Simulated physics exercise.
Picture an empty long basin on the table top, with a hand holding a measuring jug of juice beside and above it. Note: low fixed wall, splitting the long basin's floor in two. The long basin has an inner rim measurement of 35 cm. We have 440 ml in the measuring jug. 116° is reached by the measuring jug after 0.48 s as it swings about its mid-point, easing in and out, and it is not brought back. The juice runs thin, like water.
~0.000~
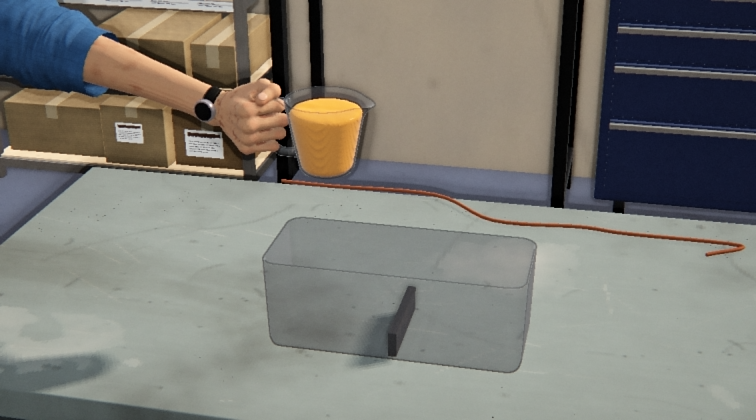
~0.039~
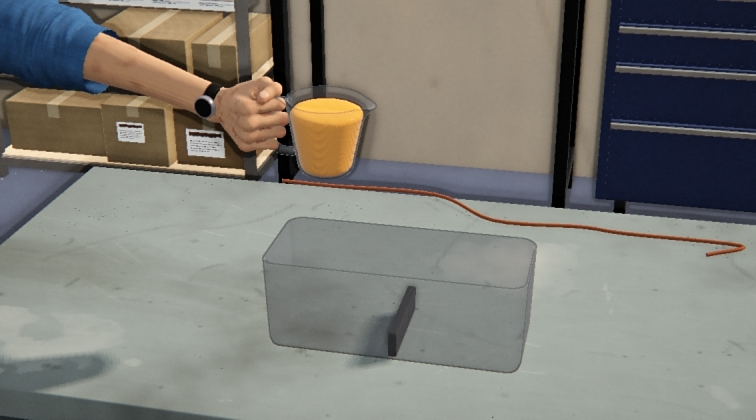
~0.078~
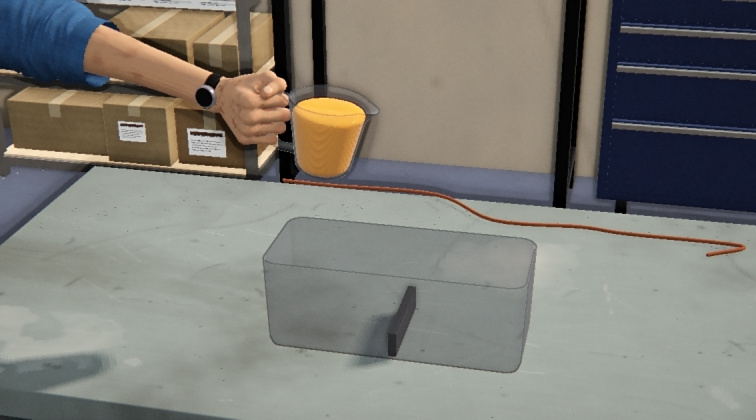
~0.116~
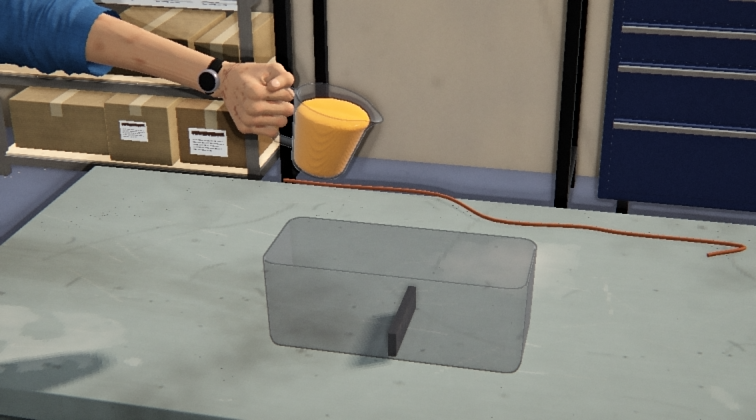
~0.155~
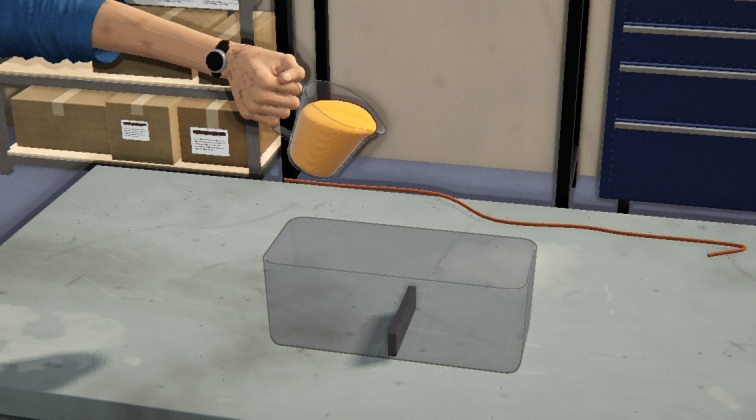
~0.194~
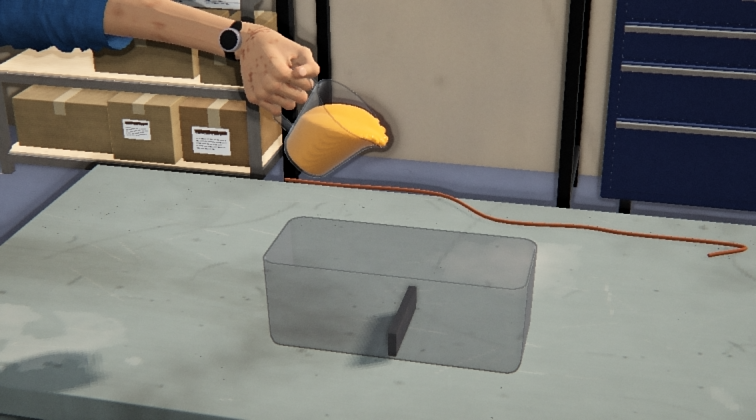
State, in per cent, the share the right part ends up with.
The right part ends up with roughly 58 %.
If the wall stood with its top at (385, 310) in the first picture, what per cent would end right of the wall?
Estimate: Close to 90 per cent.
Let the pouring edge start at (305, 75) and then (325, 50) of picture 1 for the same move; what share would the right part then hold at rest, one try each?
Try 1: Approx. 15 %; try 2: Approx. 15 %.
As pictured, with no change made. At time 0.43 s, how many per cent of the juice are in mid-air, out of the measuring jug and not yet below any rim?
38 per cent.
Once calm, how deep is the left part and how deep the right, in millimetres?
I'd say close to 8 mm on the left, close to 12 mm on the right.
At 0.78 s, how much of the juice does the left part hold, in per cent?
I'd put it at close to 38 %.
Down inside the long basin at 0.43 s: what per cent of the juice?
Roughly 36 percent of it.
Then, 0.43 s in, the tilt is 113° and 26 per cent is still to pour, 2 is left of the wall and 34 right of it.
Then, 0.60 s in, the tilt is 116° and 1 per cent is still to pour, 34 is left of the wall and 58 right of it.
Then, 0.78 s in, the tilt is 116° and 0 per cent is still to pour, 39 is left of the wall and 58 right of it.
Then, 0.98 s in, the tilt is 116° and 0 per cent is still to pour, 39 is left of the wall and 58 right of it.
Finally, 39 per cent lies left of the wall, 58 right of it and 3 outside.
